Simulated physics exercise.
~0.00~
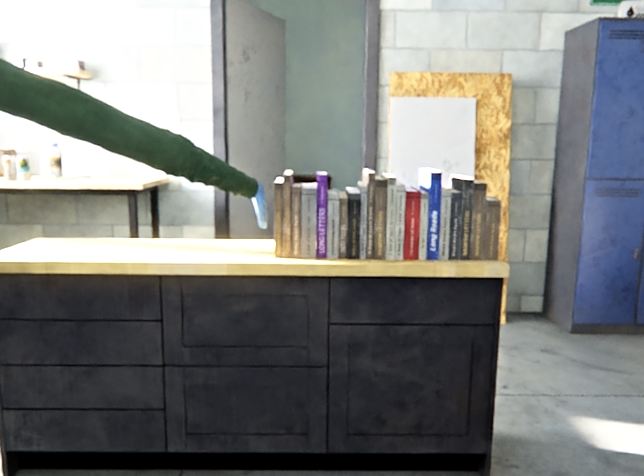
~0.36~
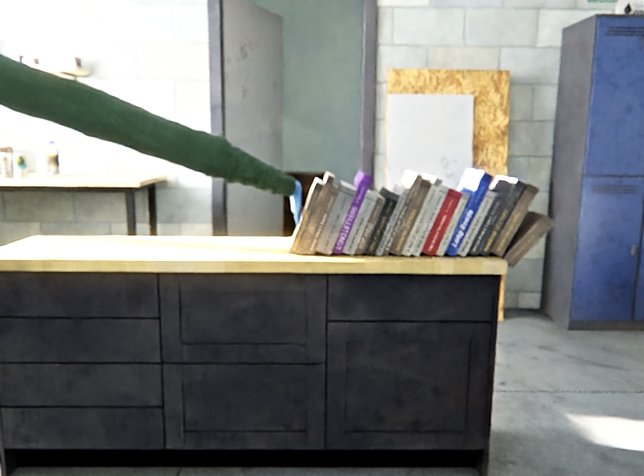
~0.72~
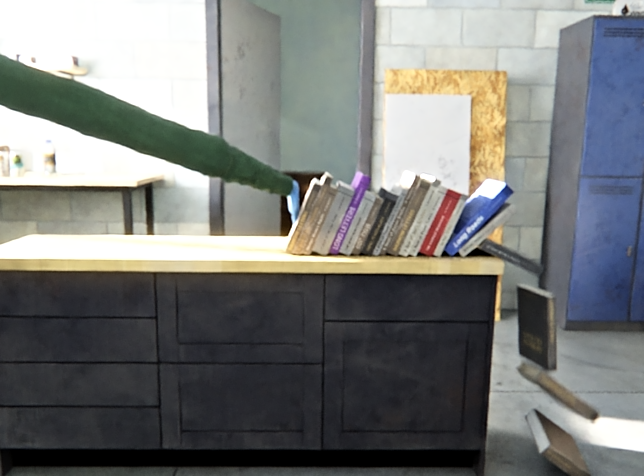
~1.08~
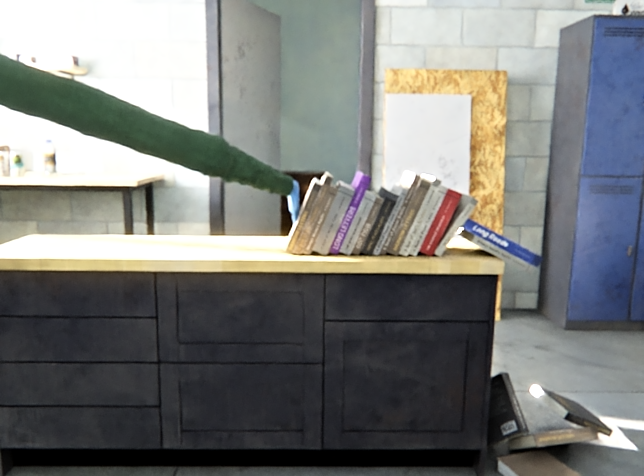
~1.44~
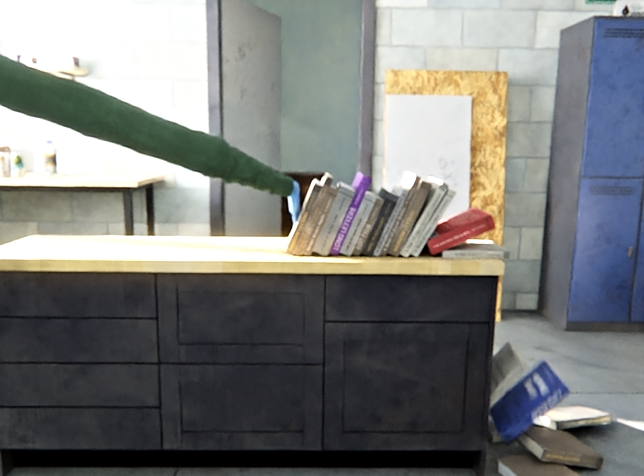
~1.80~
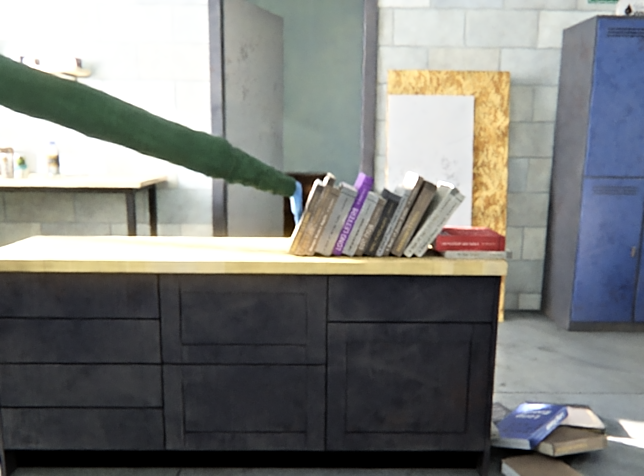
In a workshop with a blue locker, a green-sleeved arm pushes a row of upright books rightward along a worktop until they lean and several, including a blue one, drop off the end, leaving the red book lying flat near the edge and the purple one leaning.
